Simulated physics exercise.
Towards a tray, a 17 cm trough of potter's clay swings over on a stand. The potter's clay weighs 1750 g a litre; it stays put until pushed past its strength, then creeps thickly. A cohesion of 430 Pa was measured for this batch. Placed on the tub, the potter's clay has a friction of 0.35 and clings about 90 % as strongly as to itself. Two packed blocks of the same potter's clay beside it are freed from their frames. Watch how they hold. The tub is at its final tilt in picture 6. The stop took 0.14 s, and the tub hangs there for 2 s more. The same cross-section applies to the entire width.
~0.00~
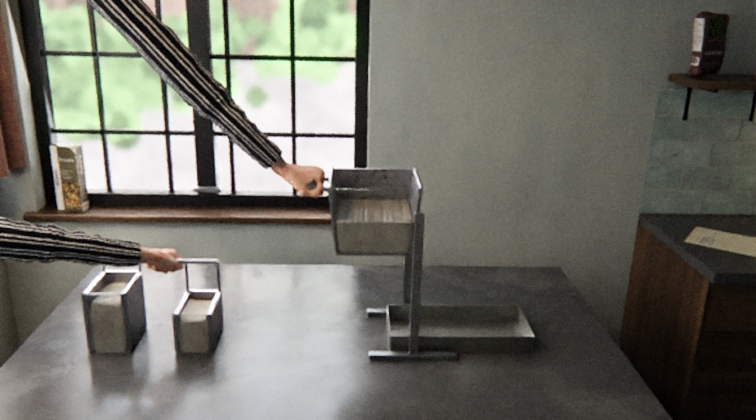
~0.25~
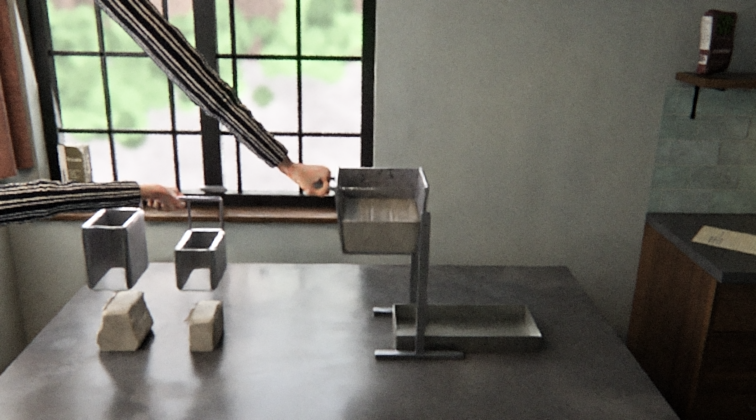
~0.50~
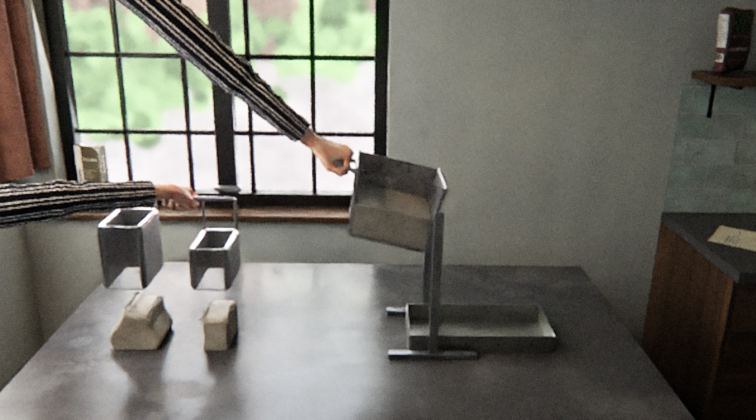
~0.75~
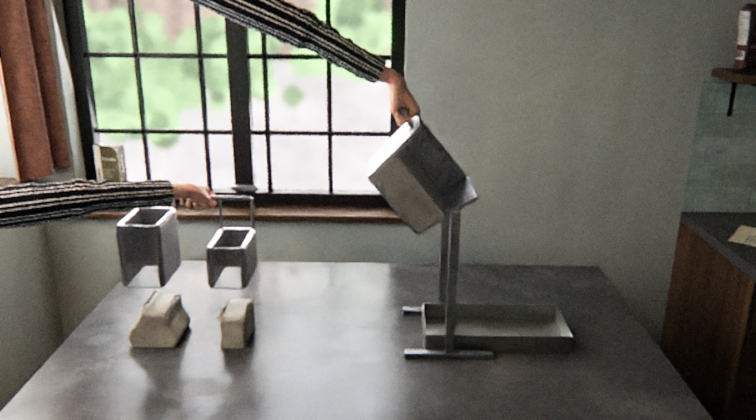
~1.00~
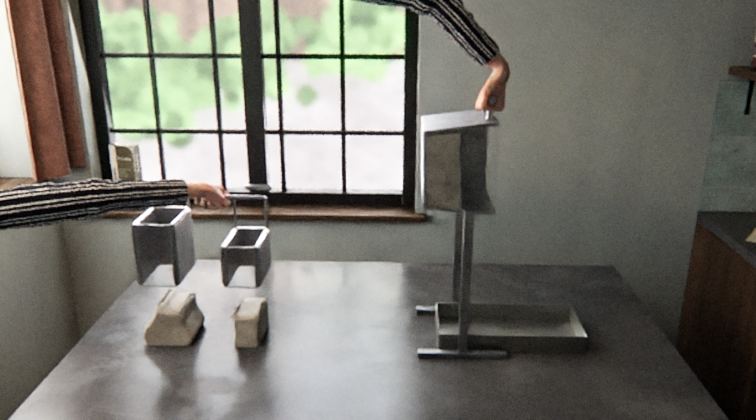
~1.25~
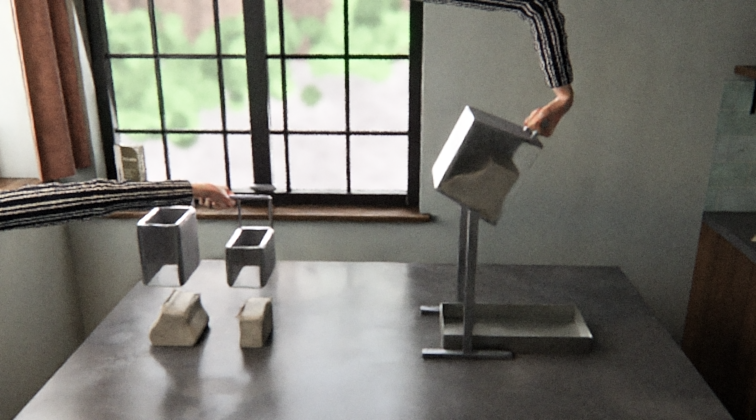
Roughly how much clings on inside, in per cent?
Roughly 6 per cent.
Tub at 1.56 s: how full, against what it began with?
About 6 %.
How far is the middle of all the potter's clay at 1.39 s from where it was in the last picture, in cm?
I'd estimate roughly 12 centimetres.
After 1.39 s, the tub is at 116 degrees and holds 37 %.
After 1.56 s, the tub is at 116 degrees and holds 6 %.
After 1.73 s, the tub is at 116 degrees and holds 6 %.
After 1.90 s, the tub is at 116 degrees and holds 6 %.
After 3.25 s, the tub is at 116 degrees and holds 6 %.
